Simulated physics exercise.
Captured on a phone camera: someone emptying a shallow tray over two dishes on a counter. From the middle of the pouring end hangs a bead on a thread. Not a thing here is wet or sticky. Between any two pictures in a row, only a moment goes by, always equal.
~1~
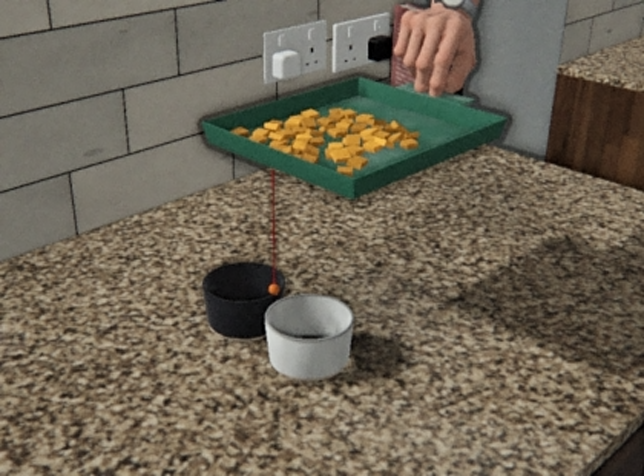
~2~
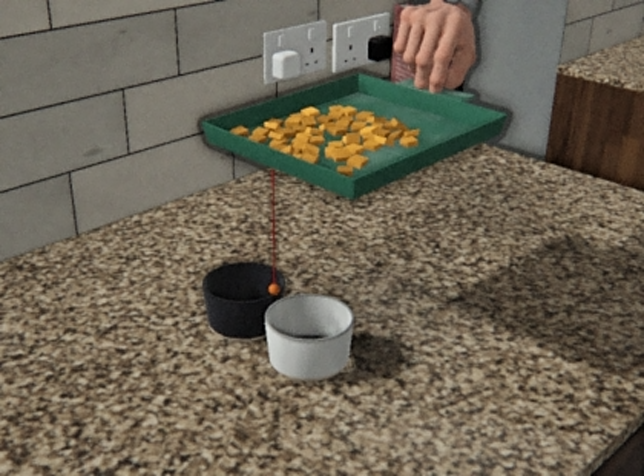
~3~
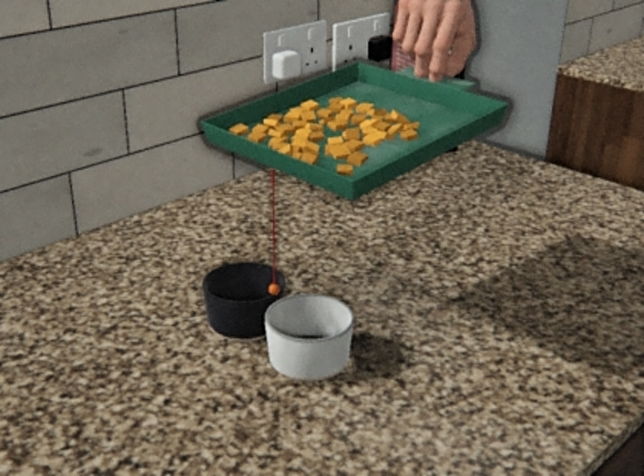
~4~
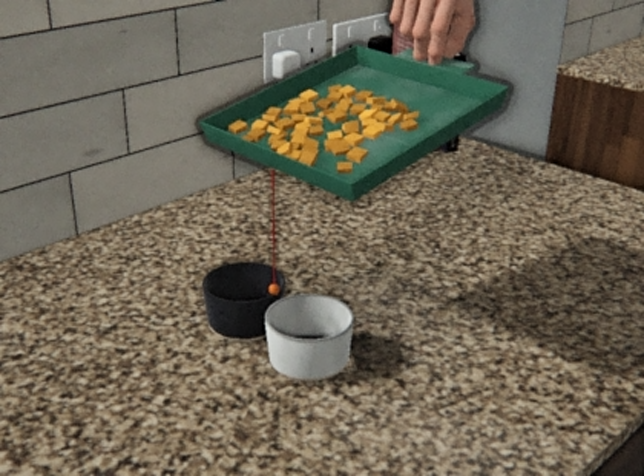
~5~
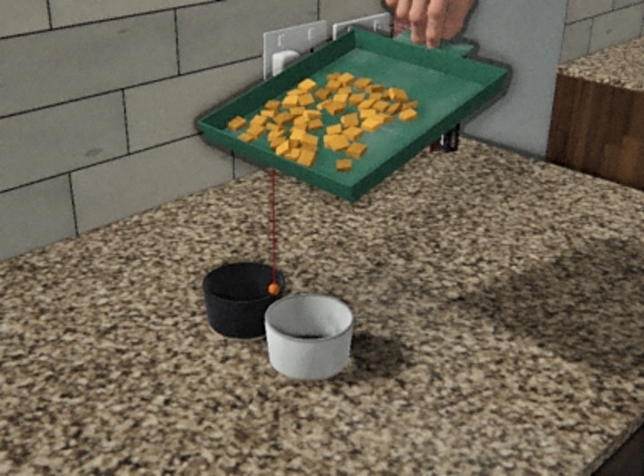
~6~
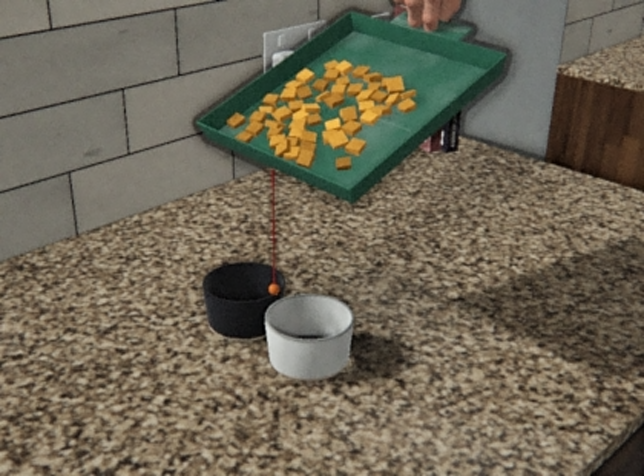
A green tray of small orange crackers, held by a hand at its far end, tilted gradually toward its near edge above a black dish and a white dish on a speckled counter.
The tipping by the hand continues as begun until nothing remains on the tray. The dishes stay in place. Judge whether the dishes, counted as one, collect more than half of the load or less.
The greater share ends up outside the dishes.
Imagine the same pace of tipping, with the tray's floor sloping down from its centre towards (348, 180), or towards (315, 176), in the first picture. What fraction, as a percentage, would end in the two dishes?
40 per cent, then 20 per cent.
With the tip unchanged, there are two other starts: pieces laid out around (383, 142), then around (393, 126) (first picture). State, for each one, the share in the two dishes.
Roughly 10 per cent, then roughly 10 per cent.
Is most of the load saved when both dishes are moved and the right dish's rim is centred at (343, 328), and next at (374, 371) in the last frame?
Earlier try a minority share, later try a minority share.
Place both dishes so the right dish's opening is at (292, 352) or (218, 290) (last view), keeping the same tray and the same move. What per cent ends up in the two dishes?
First try: Roughly 70 per cent; second try: Roughly 10 per cent.
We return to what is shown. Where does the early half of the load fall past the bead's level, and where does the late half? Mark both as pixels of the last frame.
Around (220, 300) and then (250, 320).
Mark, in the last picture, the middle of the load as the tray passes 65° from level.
(282, 129).
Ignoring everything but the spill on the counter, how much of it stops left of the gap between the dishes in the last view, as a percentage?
80 %, roughly.
Shortly afterwards, tray tipped steeply; the whole lot on the tray.
Next, tray tipped past a quarter turn; the bulk on the tray; a little outside both; a little in the air.
Some moments later, tray tipped past a quarter turn; a little in the right dish; only a few in the left dish; all but a few outside both.
In the end, tray tipped past a quarter turn; a little in the right dish; only a few in the left dish; all but a few outside both.
